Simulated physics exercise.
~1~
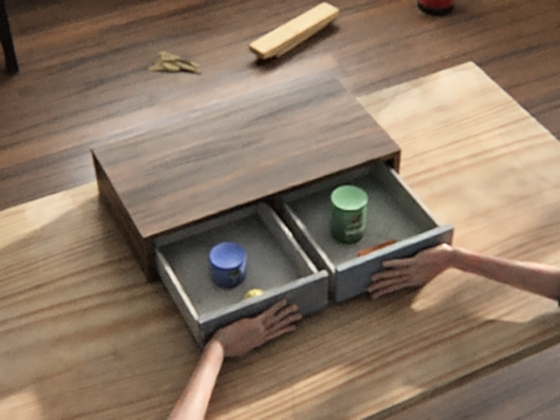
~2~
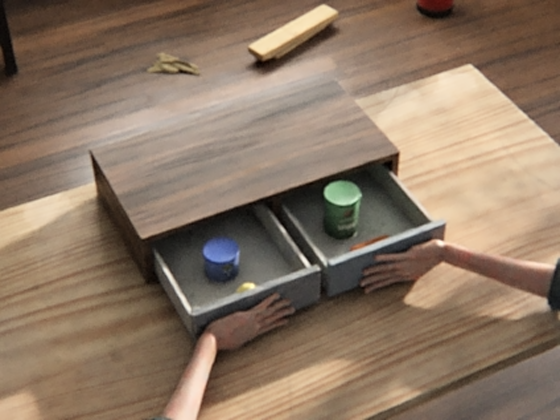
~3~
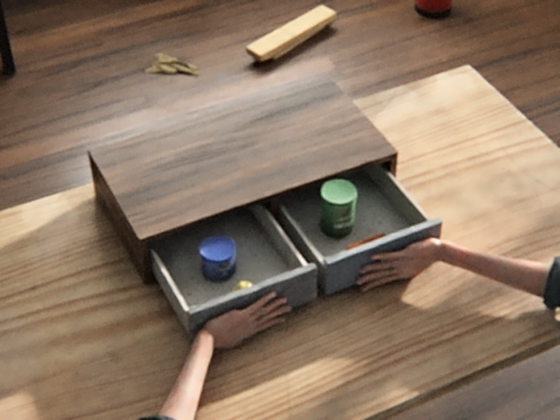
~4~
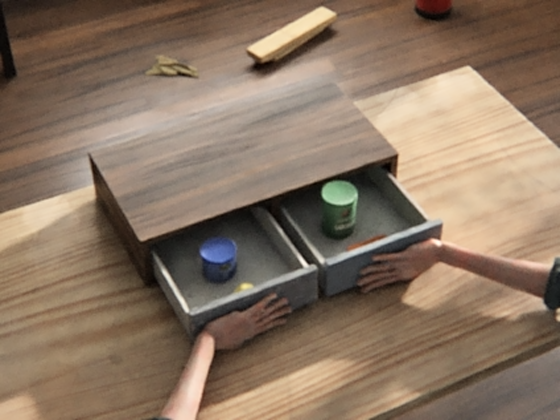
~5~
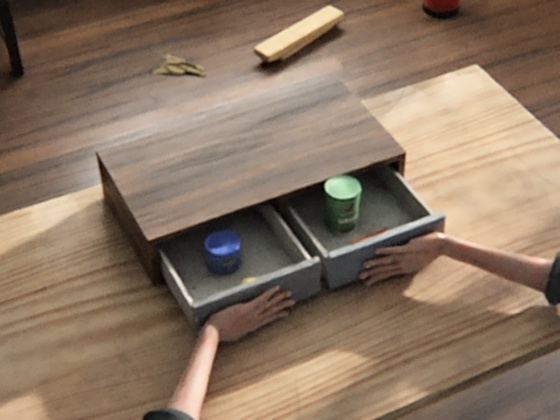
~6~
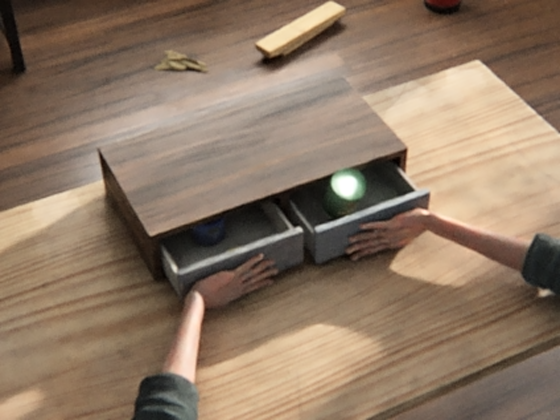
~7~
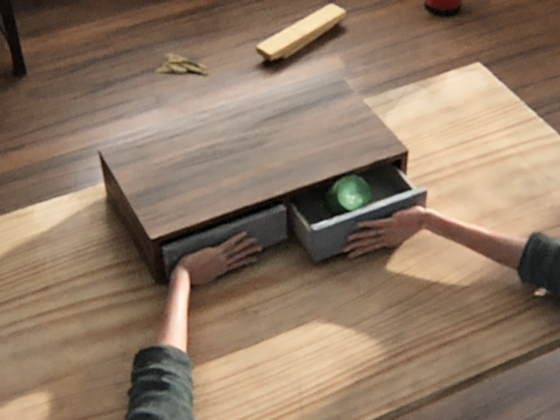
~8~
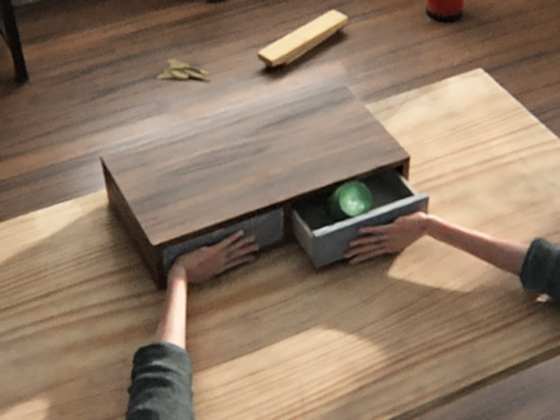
In the video, two hands push a pair of open drawers into a dark wooden chest, the left holding a blue tin and the right a green one. Both slide partway in, then the left drawer closes flush while the right stays ajar with the green tin visible.
